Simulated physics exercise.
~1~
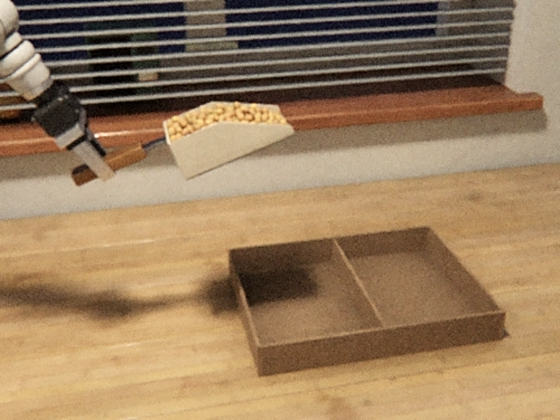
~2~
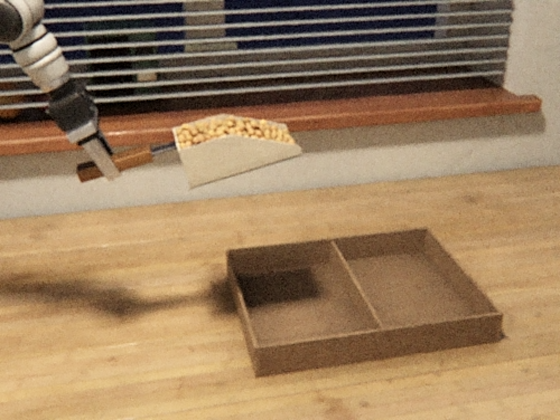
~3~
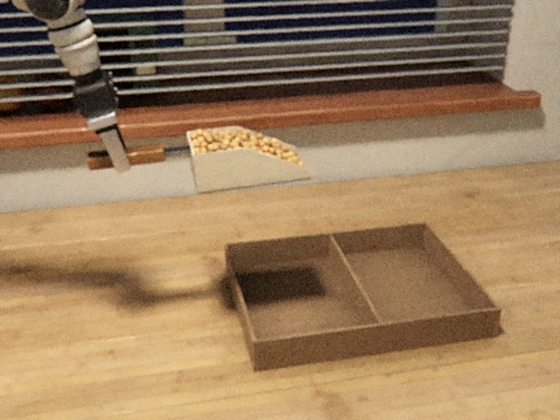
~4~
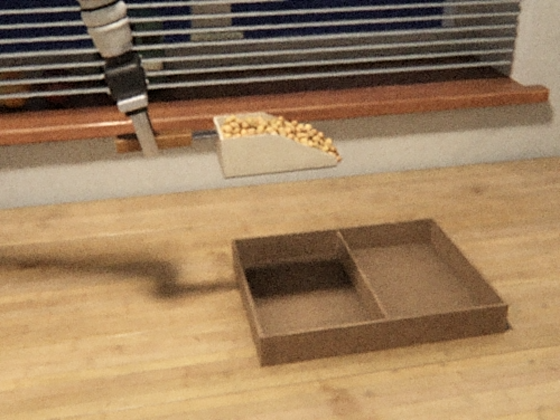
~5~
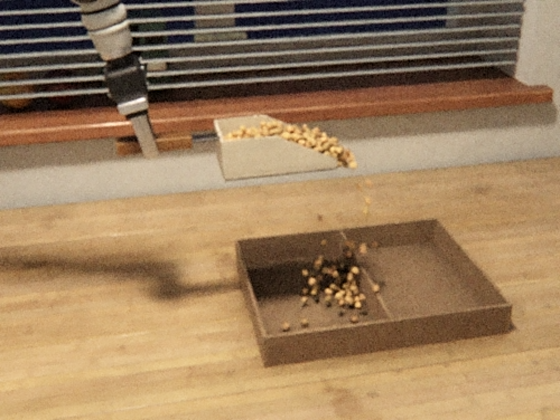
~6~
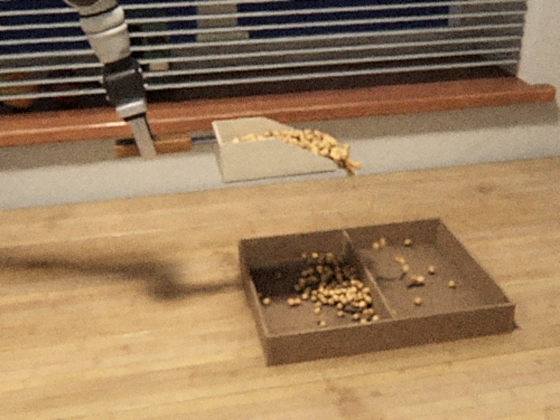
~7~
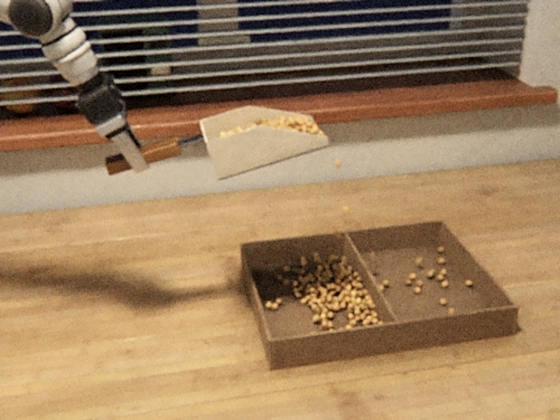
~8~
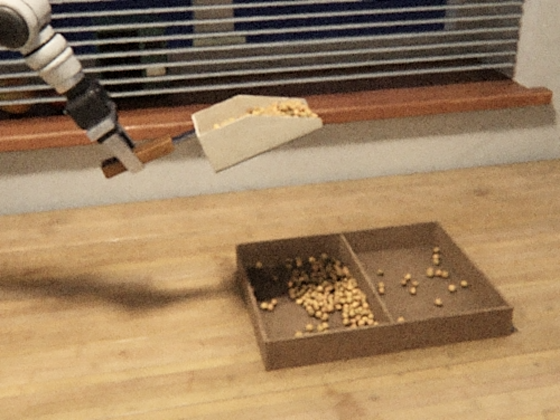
On a wooden table by a window with blinds, a robot arm holds a scoop heaped with dried chickpeas above and behind a brown tray split in two by a cross wall. The arm moves the scoop to the right while tipping its open front downward. Chickpeas start to spill over the lip and drop into the tray, most landing in the left part and some scattering into the right. The arm then tilts the scoop back and draws it to the left, and the pouring stops. At the end, a pile lies in the left part, a few chickpeas dot the right, and many remain in the raised scoop.
